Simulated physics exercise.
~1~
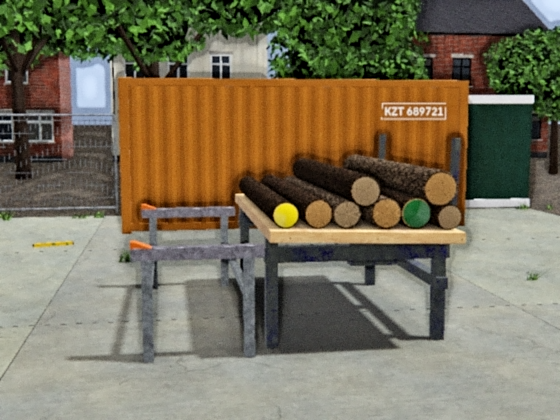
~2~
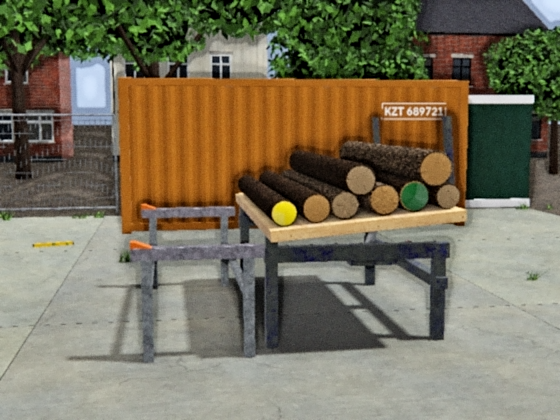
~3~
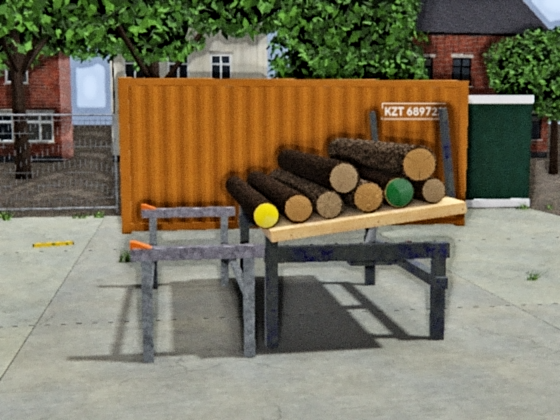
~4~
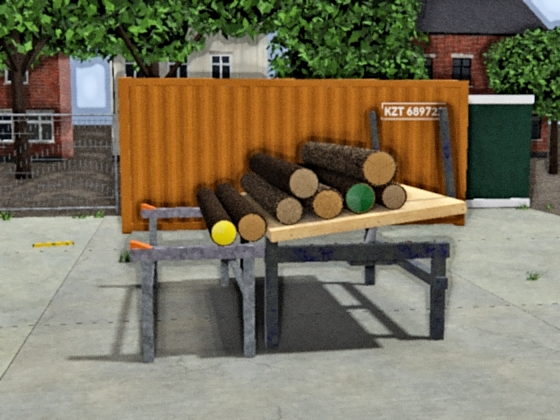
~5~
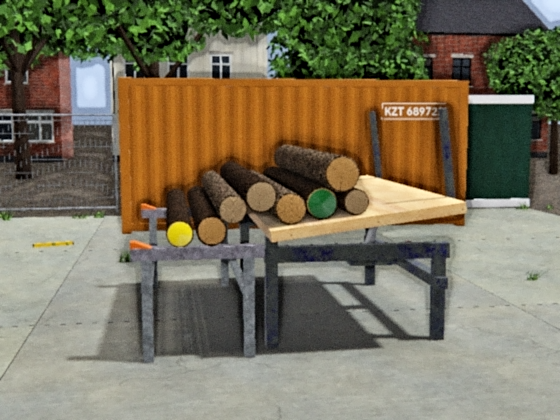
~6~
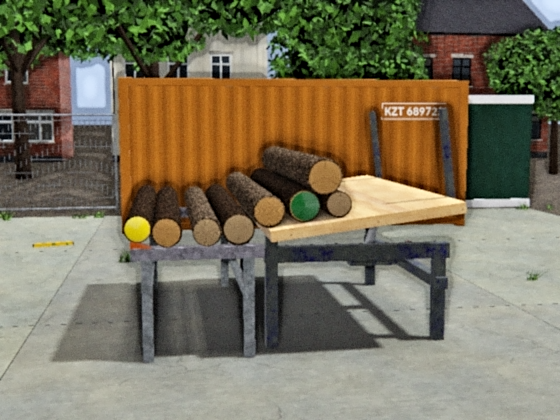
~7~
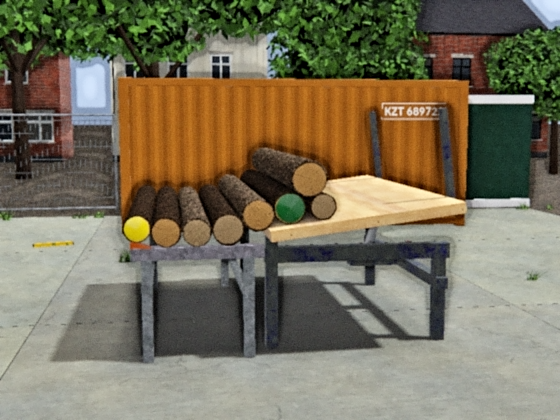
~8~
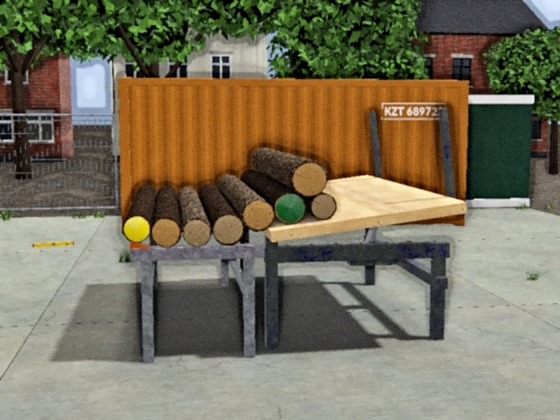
A wooden table tilts, and logs roll left onto a rack and come to rest.
